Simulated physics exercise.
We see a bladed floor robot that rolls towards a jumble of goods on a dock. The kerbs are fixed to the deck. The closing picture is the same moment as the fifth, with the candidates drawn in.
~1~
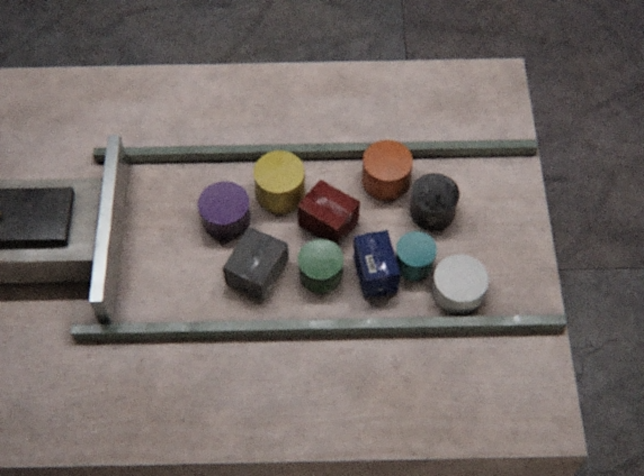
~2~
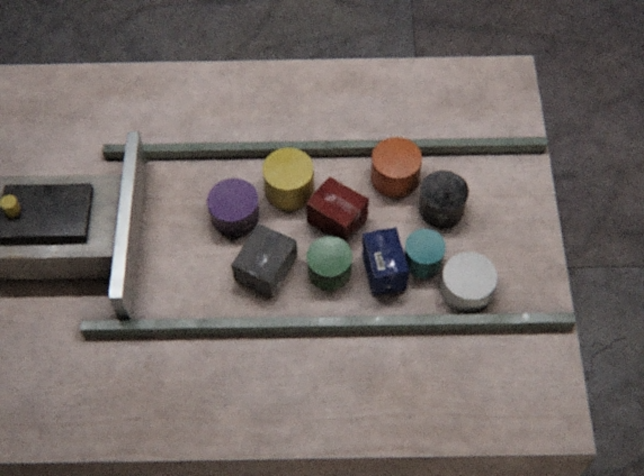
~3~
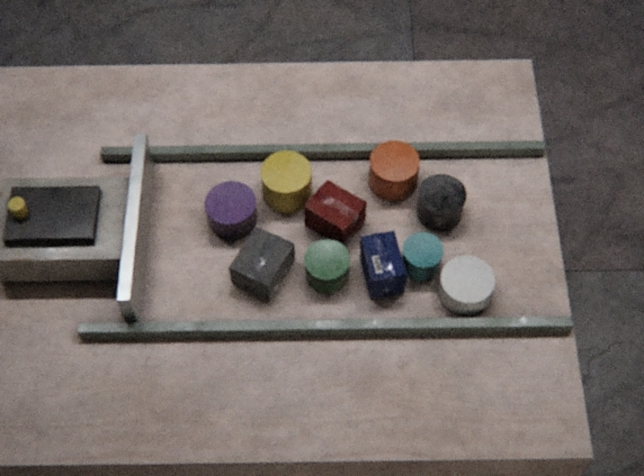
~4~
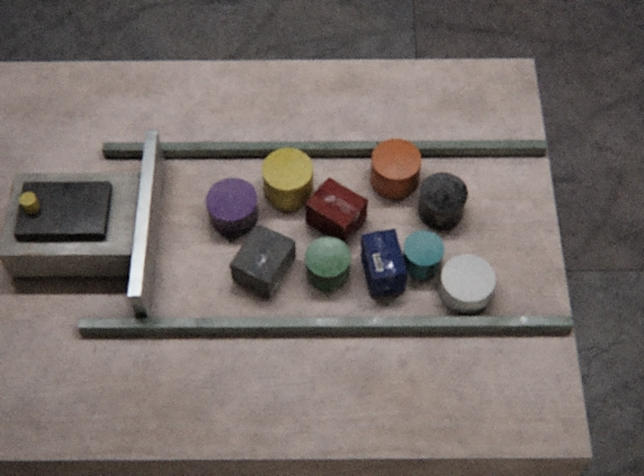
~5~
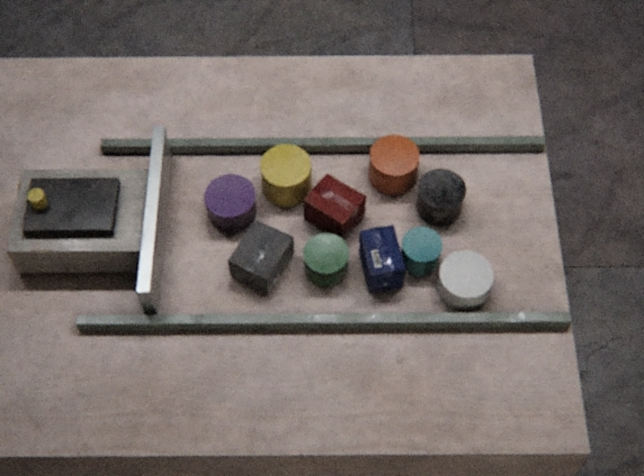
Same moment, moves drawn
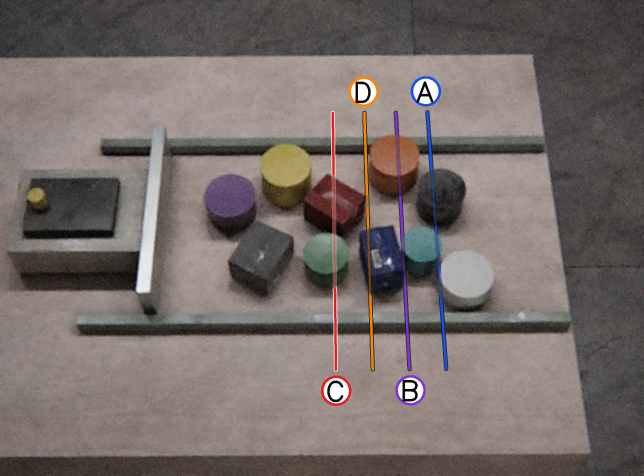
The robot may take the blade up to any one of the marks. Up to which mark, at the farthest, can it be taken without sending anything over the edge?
B is the last safe line.
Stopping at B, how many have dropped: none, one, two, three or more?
The count is none.
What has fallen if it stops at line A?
The turquoise pail.
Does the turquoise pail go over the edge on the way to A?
Yes.
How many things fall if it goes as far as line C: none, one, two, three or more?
The count is none.
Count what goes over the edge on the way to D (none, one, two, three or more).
The count is none.
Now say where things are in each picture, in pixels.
In the first frame, black pail (434, 202); orange canister (387, 171); yellow canister (280, 183).
In the second frame, robot (52, 212); green pail (329, 264).
In the third frame, robot (60, 214); grey parcel (263, 263).
In the fourth frame, robot (71, 209); blue parcel (383, 263).
In the fifth frame, robot (79, 205); white canister (465, 280); black pail (440, 197); orange canister (394, 166).
On the copy, A at (436, 231); B at (402, 231); C at (334, 232); D at (368, 231).
On B. First, robot (168, 205); yellow canister (303, 170); grey parcel (280, 258).
Then, robot (258, 204); turquoise pail (486, 242); white canister (486, 286).
Finally, robot (327, 204); turquoise pail (545, 233); black pail (517, 183); nothing has fallen.
By contrast, A drops the turquoise pail; C is safe but short; D is safe but short.
